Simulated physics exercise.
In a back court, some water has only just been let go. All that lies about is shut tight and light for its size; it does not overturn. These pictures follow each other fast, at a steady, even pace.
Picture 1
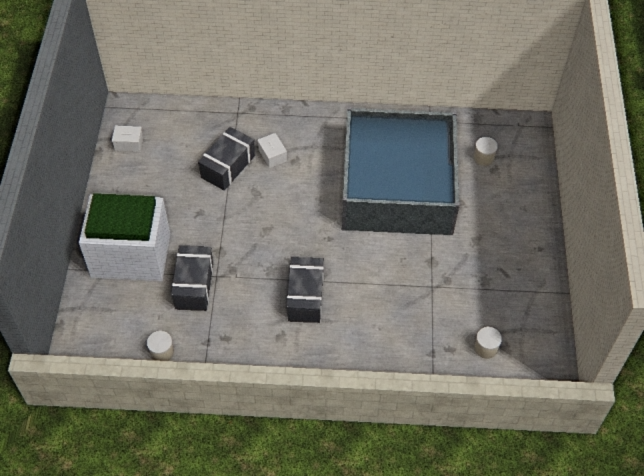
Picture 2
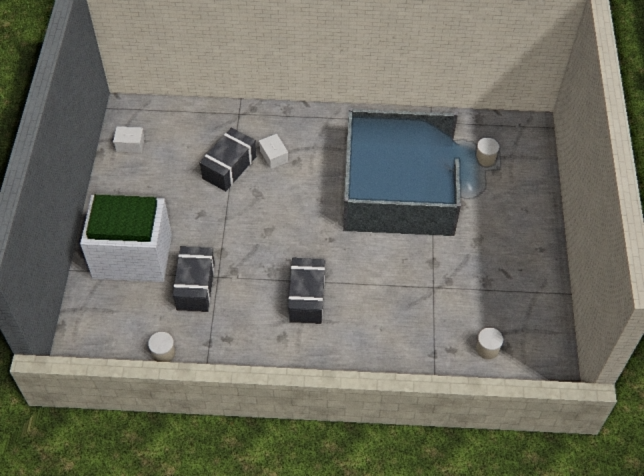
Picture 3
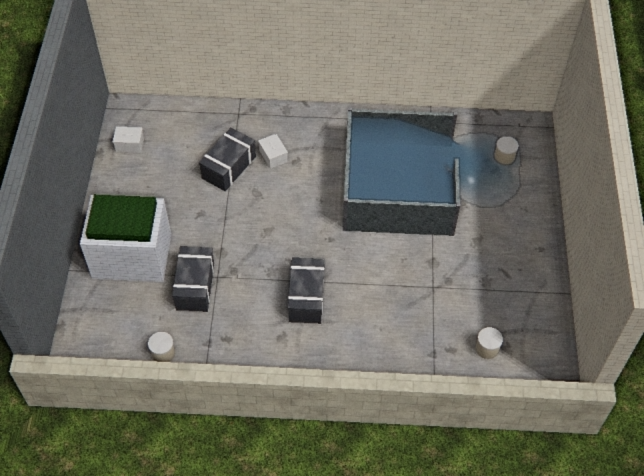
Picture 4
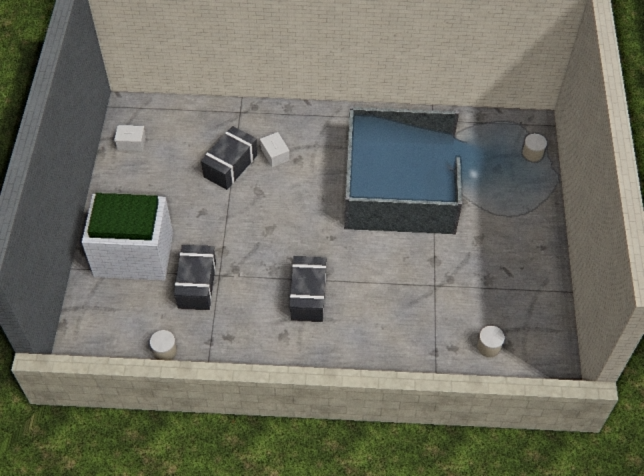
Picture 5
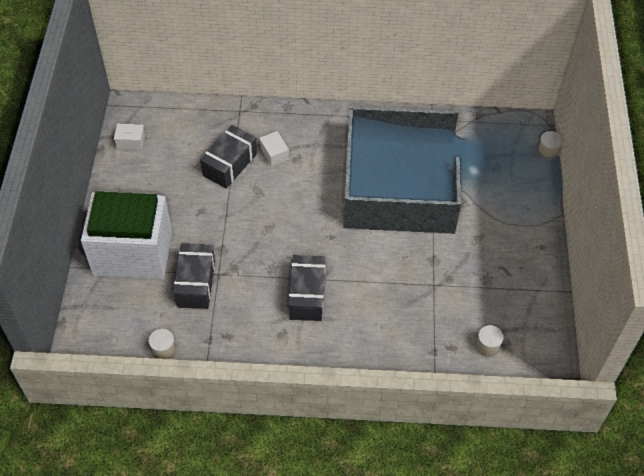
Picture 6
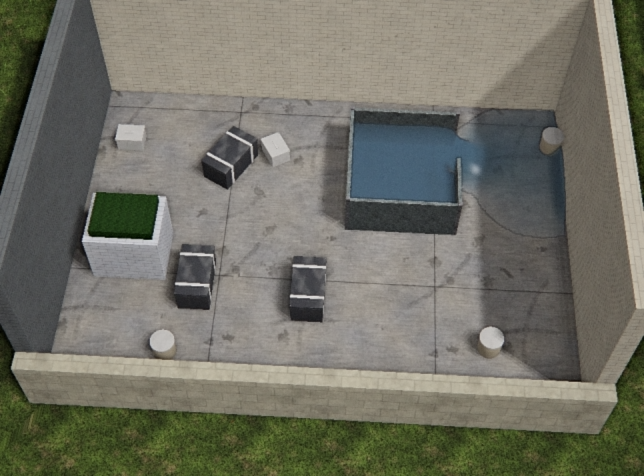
We see water pour through a gap in the right side of a raised pool in a walled court and spread across the paving, pushing a pale round pail rightward to near the wall while the dark trunks stay put.
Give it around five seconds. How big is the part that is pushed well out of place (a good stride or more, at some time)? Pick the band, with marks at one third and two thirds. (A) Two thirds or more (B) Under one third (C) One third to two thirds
Answer: B.
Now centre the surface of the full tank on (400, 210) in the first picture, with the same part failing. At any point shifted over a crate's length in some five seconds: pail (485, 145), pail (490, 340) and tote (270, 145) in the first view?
In order: Went well off, went well off, remained close by.
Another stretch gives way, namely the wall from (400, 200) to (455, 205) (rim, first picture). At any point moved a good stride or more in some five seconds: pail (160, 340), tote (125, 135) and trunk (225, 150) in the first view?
Went past that, fell short, fell short.
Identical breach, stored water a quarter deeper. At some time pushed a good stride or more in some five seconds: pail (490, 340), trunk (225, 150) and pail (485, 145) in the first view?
Respectively, gets that far, never gets that far, gets that far.
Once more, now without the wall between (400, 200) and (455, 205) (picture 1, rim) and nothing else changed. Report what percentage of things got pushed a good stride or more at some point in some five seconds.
That works out to some 20 %.
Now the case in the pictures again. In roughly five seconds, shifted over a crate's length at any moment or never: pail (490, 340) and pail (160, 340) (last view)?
First one: The full distance; second one: Below that mark.
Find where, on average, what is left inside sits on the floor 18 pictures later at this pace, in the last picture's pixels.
The mean position lies close to (261, 232).
A moment on, 1 of 8 are well off their spots; 1 afloat.
Next, 1 of 8 are well off their spots; 1 afloat.
Later, 2 of 8 are well off their spots; 2 afloat.
In the end, 2 of 8 are well off their spots, and 2 have been at some point; 1 afloat.
